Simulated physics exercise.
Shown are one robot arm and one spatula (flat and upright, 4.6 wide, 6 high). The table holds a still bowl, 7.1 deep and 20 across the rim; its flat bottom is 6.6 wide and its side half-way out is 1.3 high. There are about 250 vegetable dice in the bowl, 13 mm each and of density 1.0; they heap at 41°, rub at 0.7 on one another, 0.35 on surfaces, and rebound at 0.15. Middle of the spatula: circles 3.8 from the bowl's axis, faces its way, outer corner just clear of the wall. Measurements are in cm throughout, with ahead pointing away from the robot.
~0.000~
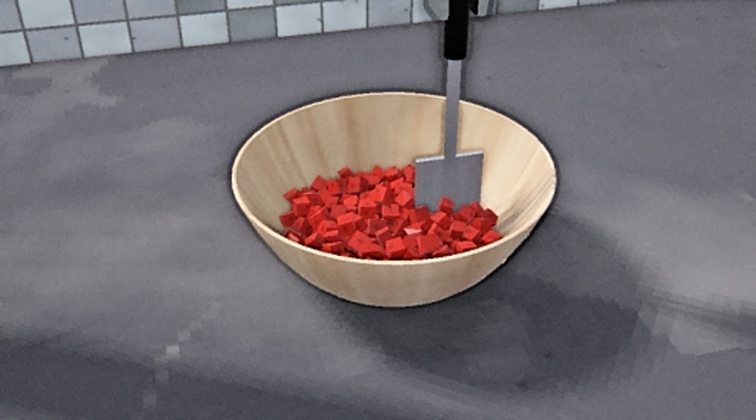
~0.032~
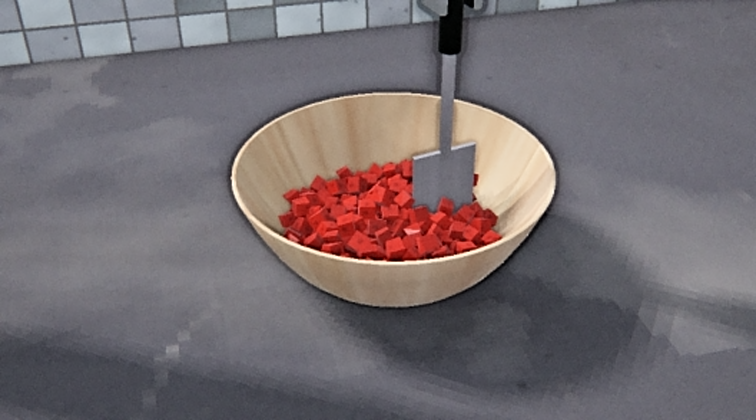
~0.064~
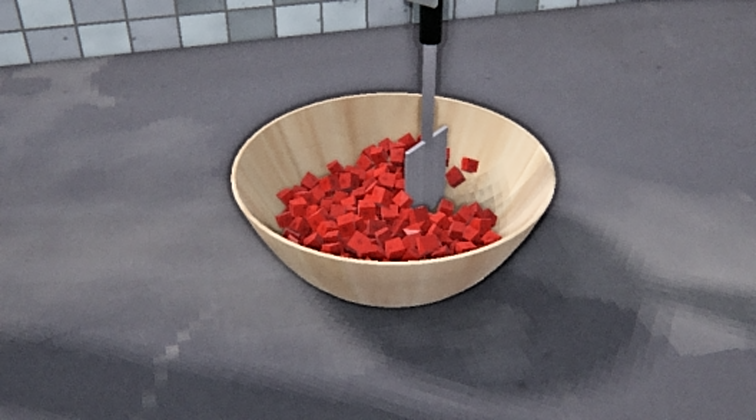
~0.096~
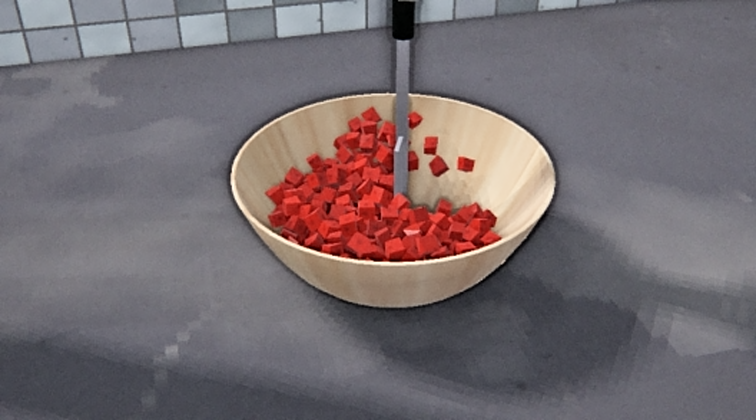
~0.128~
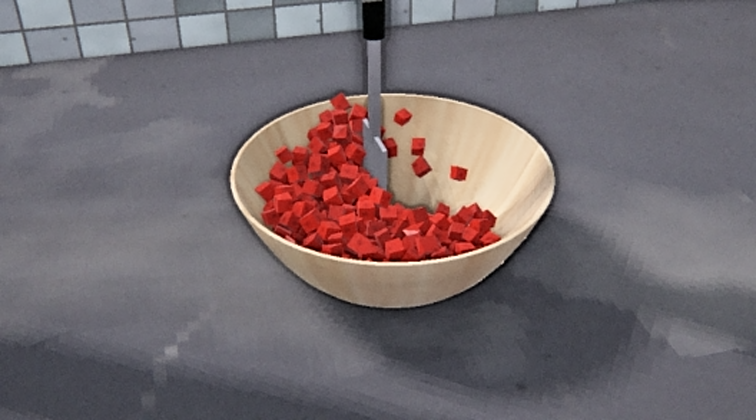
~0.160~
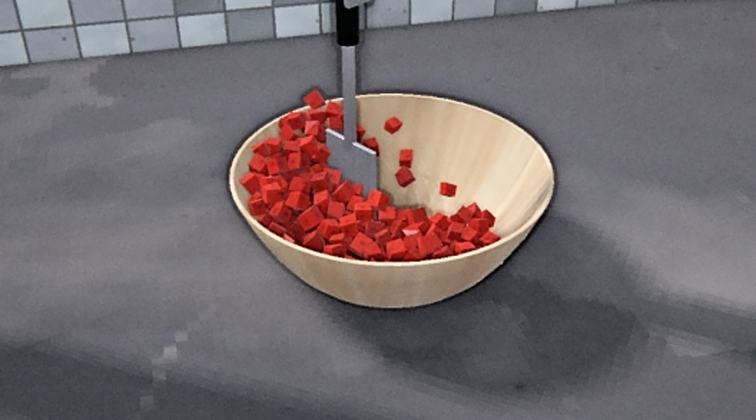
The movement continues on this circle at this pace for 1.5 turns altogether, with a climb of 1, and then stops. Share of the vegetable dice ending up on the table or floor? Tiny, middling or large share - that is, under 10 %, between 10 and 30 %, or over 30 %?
The share is middling, between 10 and 30 %.
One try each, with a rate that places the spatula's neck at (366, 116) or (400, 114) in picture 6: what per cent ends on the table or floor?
Around 10 and 5 percent, in that order.
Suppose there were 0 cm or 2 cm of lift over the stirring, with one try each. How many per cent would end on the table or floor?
Some 25 and some 20 per cent.
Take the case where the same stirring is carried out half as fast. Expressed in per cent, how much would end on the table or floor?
Estimated share: About 10 per cent.
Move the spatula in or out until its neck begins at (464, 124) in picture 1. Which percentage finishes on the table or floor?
About 35 %.
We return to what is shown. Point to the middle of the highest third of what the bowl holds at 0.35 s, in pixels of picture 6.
I'd put it at around (471, 219).
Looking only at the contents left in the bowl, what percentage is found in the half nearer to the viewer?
Around 55 per cent of what the bowl keeps.
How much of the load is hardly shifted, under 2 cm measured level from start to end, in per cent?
About 5 %.
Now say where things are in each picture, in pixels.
The first picture shows spatula neck at (451, 136), 0° round; upper third of the load around (386, 219), from x 290 to 495, top at y 170; 250 in the bowl.
The second picture shows spatula neck at (446, 130), 11° round; upper third of the load around (386, 218), from x 290 to 495, top at y 165.
The third picture shows spatula neck at (428, 119), 38° round; upper third of the load around (384, 207), from x 285 to 495, top at y 140.
The fourth picture shows spatula neck at (402, 114), 66° round; upper third of the load around (366, 196), from x 275 to 495, top at y 115.
The fifth picture shows spatula neck at (374, 115), 93° round; upper third of the load around (340, 183), from x 265 to 490, top at y 105.
The sixth picture shows spatula neck at (350, 121), 121° round; upper third of the load around (309, 182), from x 250 to 490, top at y 100; 250 in the bowl.
By 0.35 s, 282° round, highest piece 10 above the table; 220 in the bowl, 9 on the table or floor, 21 in flight or on the tool.
By 0.53 s, 82° round, highest piece 9 above the table; 199 in the bowl, 46 on the table or floor, 5 in flight or on the tool.
By 0.82 s, 180° round, highest piece 6 above the table; 193 in the bowl, 56 on the table or floor, 1 in flight or on the tool.
By 1.52 s, 180° round, highest piece 6 above the table; 193 in the bowl, 57 on the table or floor.
Final count, 193 in the bowl, 57 on the table or floor. That is 23 % on the table or floor.
